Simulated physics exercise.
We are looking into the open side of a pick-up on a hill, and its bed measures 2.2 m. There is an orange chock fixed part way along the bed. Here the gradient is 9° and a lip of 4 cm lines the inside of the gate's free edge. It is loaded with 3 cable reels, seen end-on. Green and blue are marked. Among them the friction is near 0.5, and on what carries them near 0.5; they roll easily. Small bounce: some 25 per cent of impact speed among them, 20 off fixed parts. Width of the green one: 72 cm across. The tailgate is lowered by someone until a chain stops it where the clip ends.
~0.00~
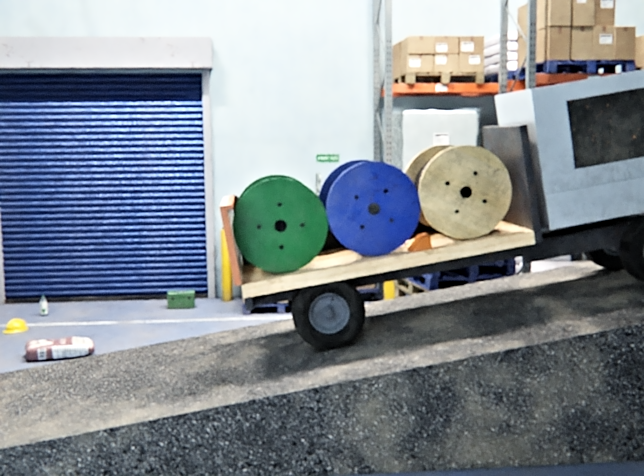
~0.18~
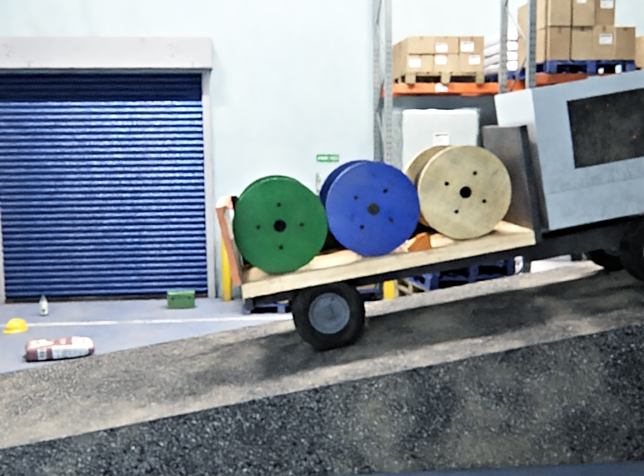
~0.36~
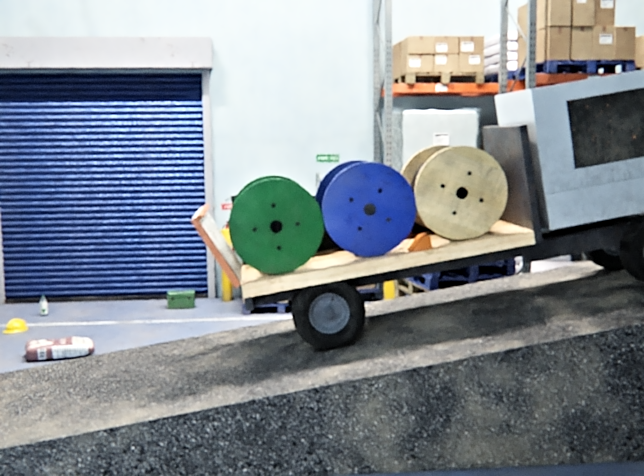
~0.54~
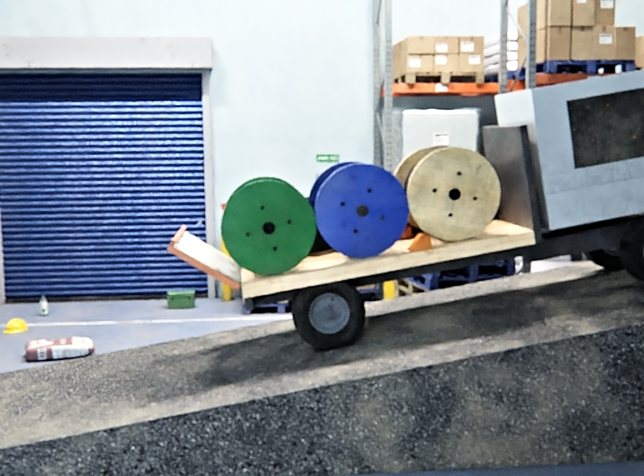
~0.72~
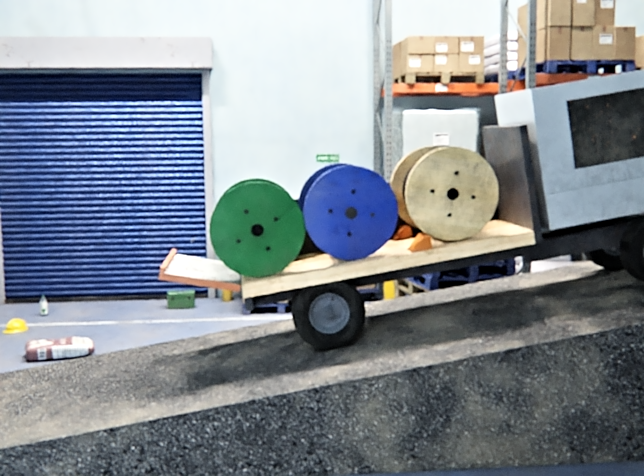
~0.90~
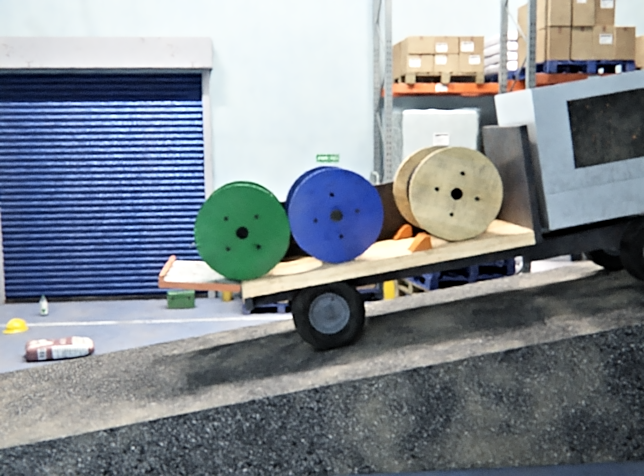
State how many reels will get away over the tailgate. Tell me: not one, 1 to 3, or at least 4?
It comes to not one.
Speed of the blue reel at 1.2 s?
Close to 0.6 m/s at that moment.
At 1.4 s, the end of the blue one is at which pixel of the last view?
That would be about (295, 223) in pixels.
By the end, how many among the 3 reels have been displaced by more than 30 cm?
If you add them all up, you get 2.
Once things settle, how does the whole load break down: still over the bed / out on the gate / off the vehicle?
2 - 1 - 0.
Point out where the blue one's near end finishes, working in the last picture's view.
It ends up close to (283, 226).
After 1.2 s, green is on the gate, 15 cm past the hinge, rolling left; blue is on the bed, 60 cm short of the hinge, rolling left; 0 of 3 are out.
After 1.4 s, green is on the gate, 25 cm past the hinge, rolling left; blue is on the bed, 45 cm short of the hinge, rolling left; 0 of 3 are out.
At rest (1.7 s), green is on the gate, 35 cm past the hinge; blue is on the bed, 40 cm short of the hinge; 0 of 3 are out.
